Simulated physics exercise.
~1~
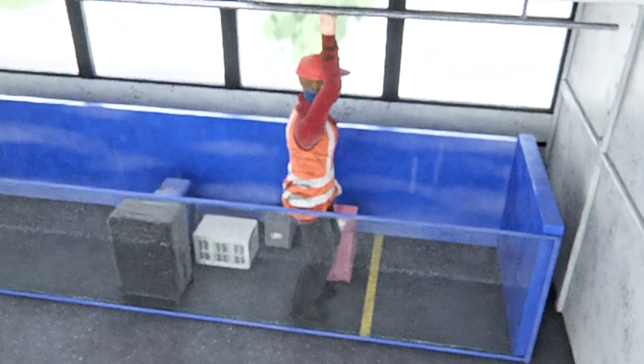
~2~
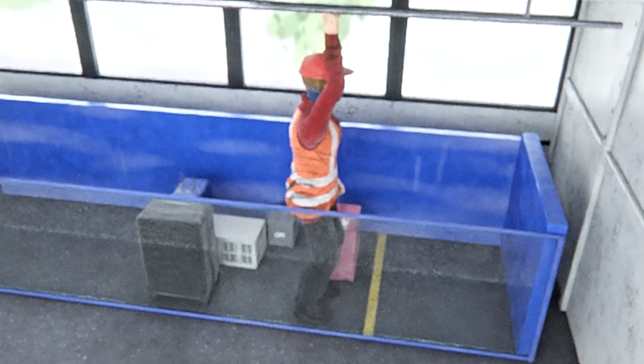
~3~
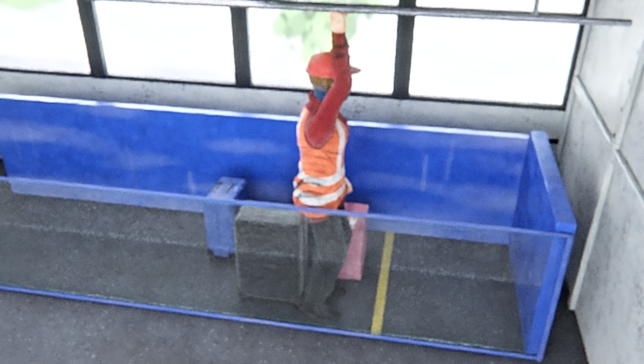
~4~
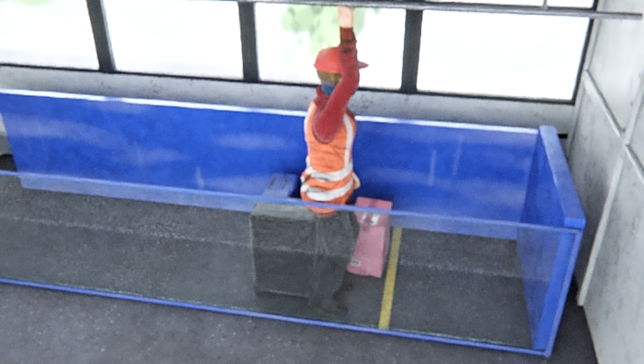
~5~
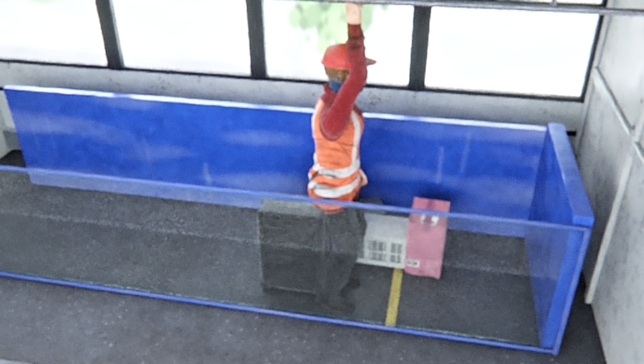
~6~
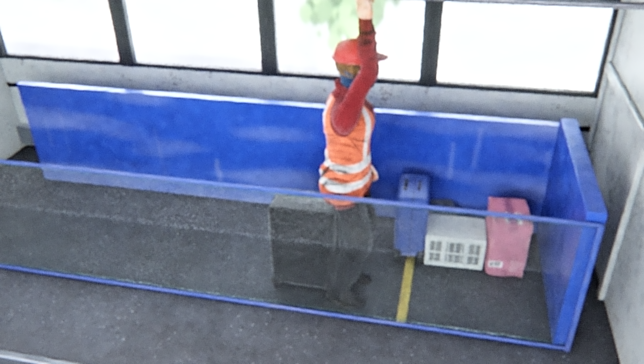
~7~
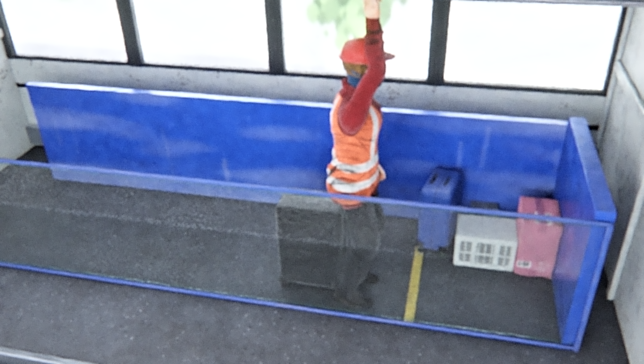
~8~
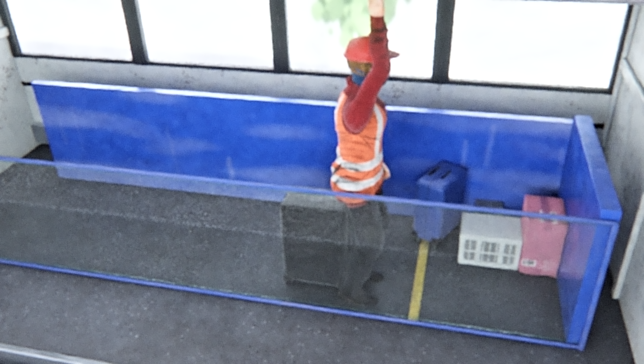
In the luggage bay of a shuttle, a worker in an orange vest held an overhead rail while a black case rolled right and stopped by him, short of the yellow line, and a blue case, pink case, white crate and grey tub slid past it.
